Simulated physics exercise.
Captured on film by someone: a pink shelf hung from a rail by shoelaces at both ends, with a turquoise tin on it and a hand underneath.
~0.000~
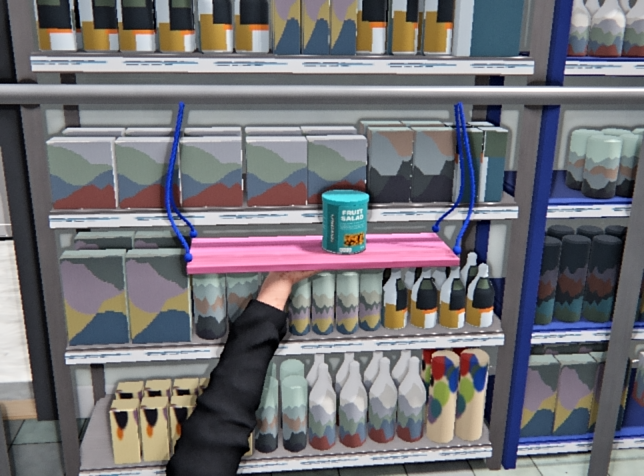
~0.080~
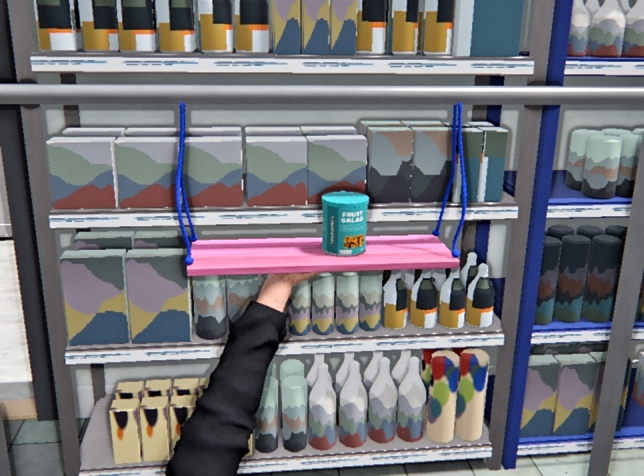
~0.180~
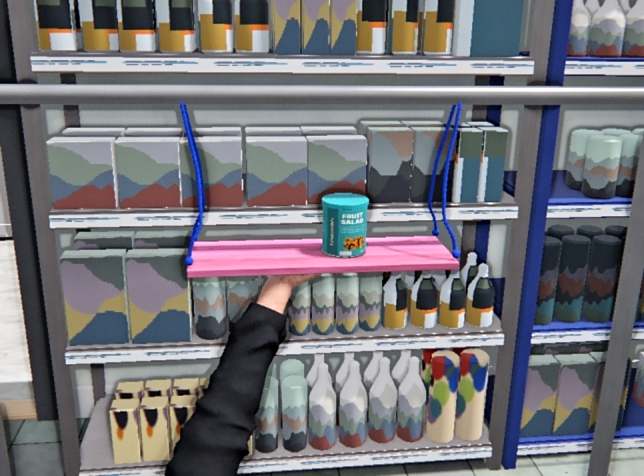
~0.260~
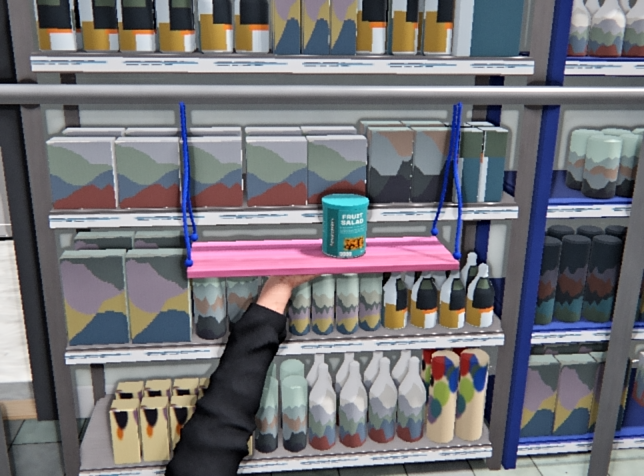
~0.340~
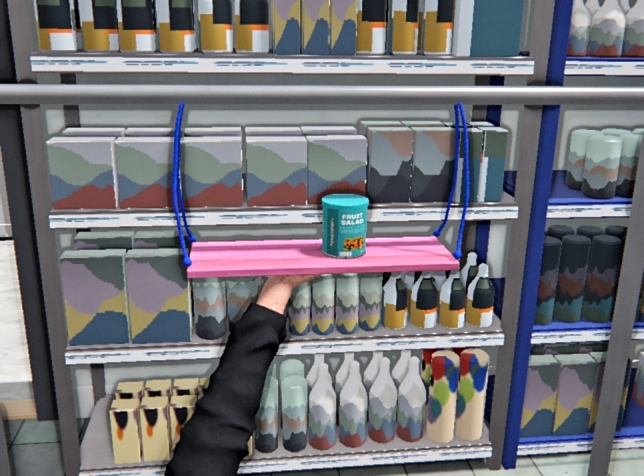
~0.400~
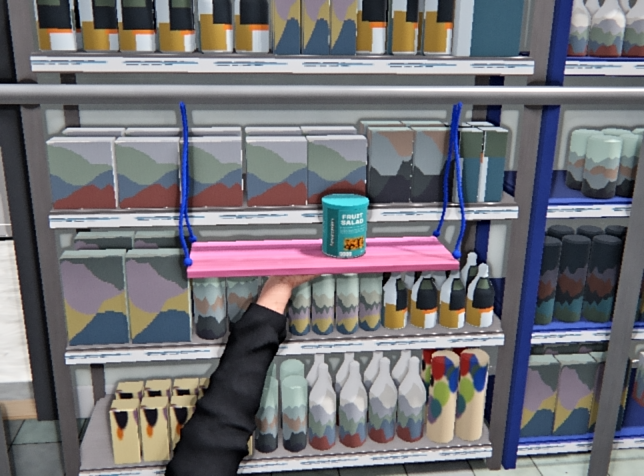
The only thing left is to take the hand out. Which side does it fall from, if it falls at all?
It does not fall.
After 0.76 s, board level; tin on the board near (344, 229).
At rest, board level; tin on the board near (344, 229). The turquoise tin stays on the board.
